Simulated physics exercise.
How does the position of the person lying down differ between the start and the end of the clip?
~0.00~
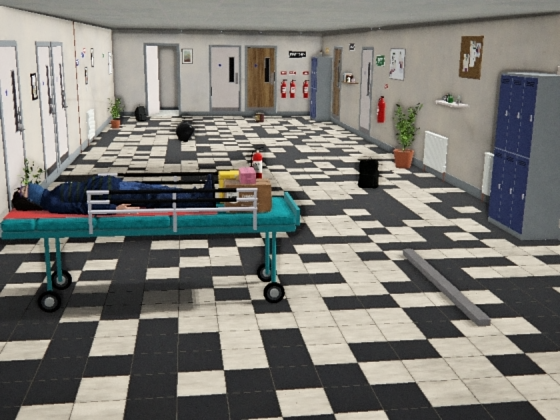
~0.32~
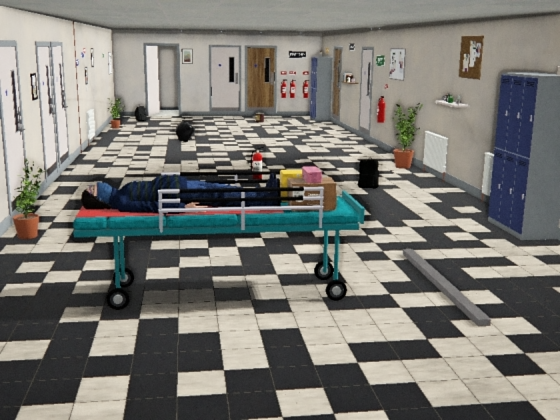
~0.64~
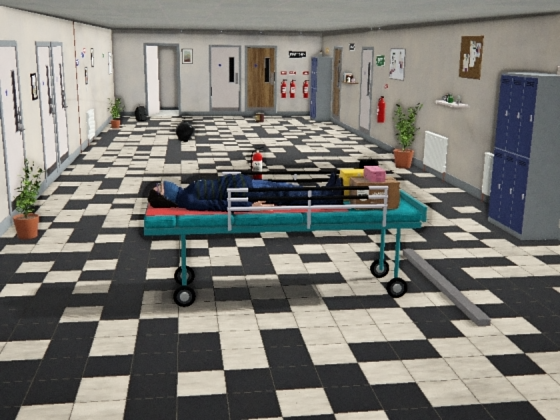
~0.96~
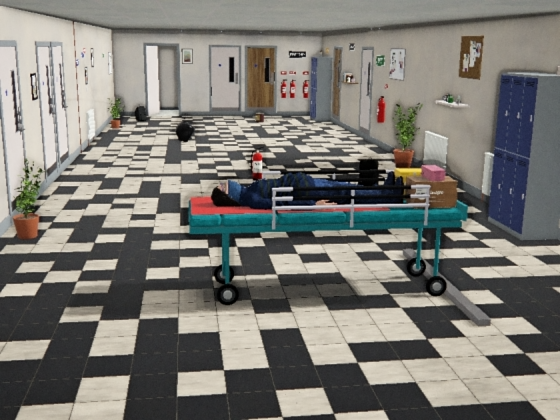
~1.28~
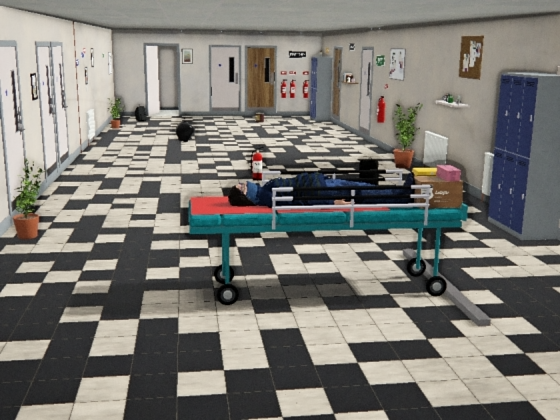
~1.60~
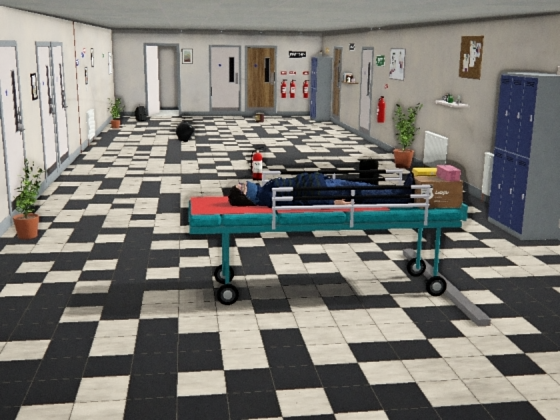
At the start the person is on the left side of the corridor, and by the end the person lies right of centre, still on the trolley.
